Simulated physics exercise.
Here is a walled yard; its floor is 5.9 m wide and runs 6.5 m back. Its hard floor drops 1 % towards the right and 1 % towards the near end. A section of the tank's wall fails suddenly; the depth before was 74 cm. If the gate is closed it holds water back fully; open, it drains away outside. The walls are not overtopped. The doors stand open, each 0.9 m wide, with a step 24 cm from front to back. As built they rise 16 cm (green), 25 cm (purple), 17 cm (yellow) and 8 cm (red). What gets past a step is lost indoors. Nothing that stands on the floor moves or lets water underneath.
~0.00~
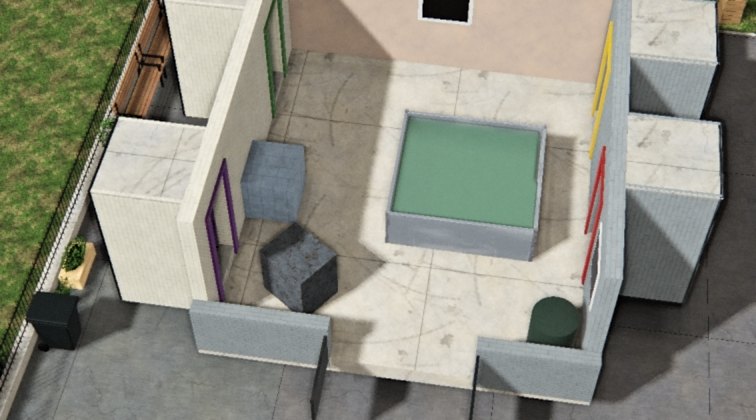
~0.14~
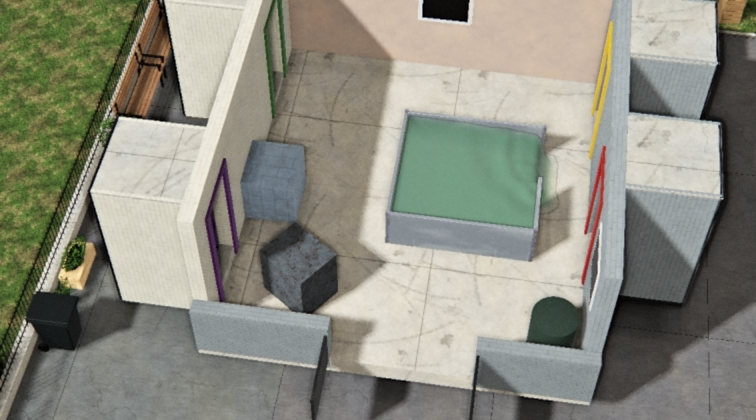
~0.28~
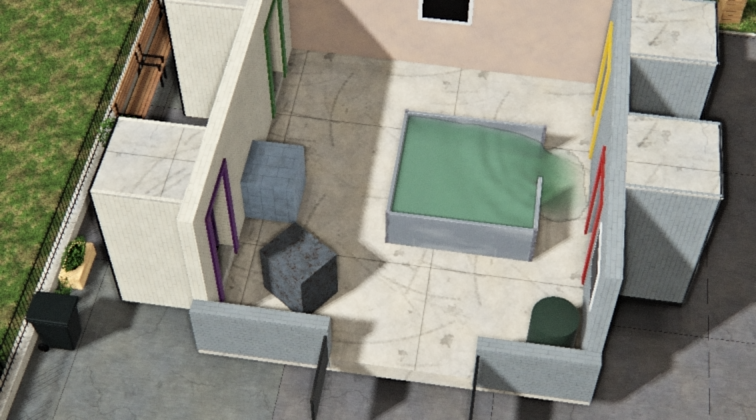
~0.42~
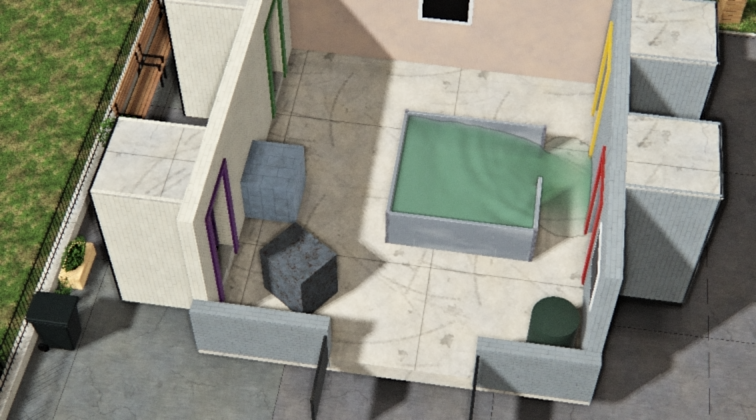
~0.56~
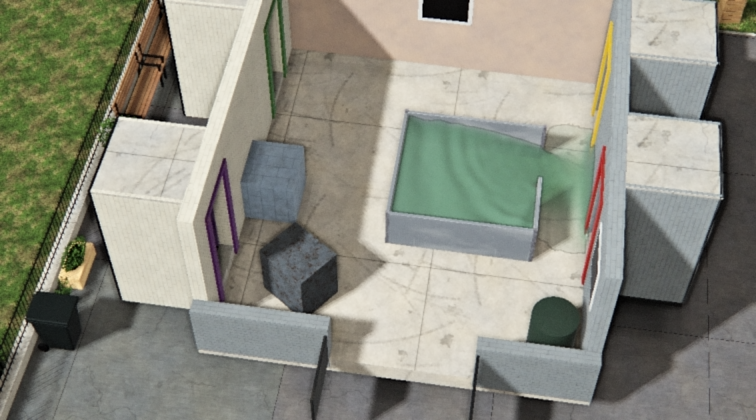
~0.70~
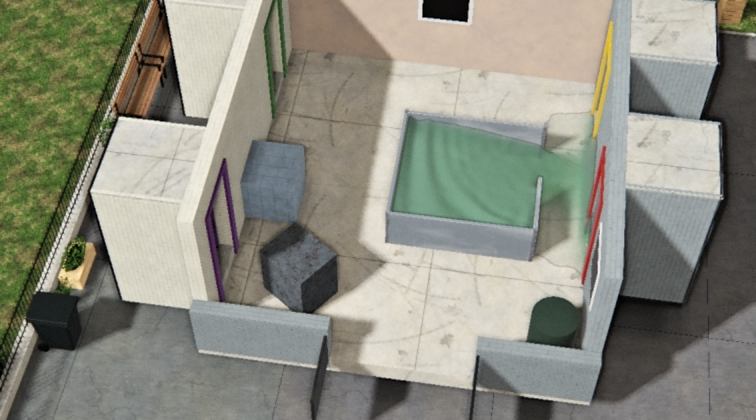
A grey tank of green water opens on its right side, and water spreads across the pale floor to the yellow door.
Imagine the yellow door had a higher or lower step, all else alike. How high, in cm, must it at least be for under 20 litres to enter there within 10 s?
Close to 26 cm is just enough.
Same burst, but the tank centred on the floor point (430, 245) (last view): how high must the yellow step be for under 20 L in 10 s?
About 11.0 cm.
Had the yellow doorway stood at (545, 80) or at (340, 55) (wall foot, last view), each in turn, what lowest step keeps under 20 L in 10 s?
About 32 and 9.5 cm.
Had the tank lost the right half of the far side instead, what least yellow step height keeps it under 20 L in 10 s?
Then roughly 30 cm.
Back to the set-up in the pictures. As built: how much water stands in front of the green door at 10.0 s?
Roughly 9.5 cm deep.
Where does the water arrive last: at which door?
The purple one.
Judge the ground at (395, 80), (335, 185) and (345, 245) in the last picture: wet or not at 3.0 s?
In turn: Wet, still dry, dry.
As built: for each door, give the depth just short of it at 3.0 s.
Depths in cm: Green 0, purple 0, yellow 21, red 12.
After 1.4 s water covers 20 % of the floor, deepest (63 cm) near (583, 178); 27 cm at the yellow door, 11 litres in over its 17 cm step.
After 3.0 s water covers 50 % of the floor, deepest (39 cm) near (583, 185); 21 cm at the yellow door, 64 litres in over its 17 cm step.
After 10.0 s water covers 95 % of the floor, deepest (17 cm) near (384, 209); 10 cm at the yellow door, 80 litres in over its 17 cm step.
At the yellow door as built, the water arrived by 0.6 s and peaked near 27 cm at 1.4 s.
With a step of 21.5 cm, 41 litres would have come in within the 10 s; with 29 cm, 11 litres. So under 20 litres takes about 26 cm.
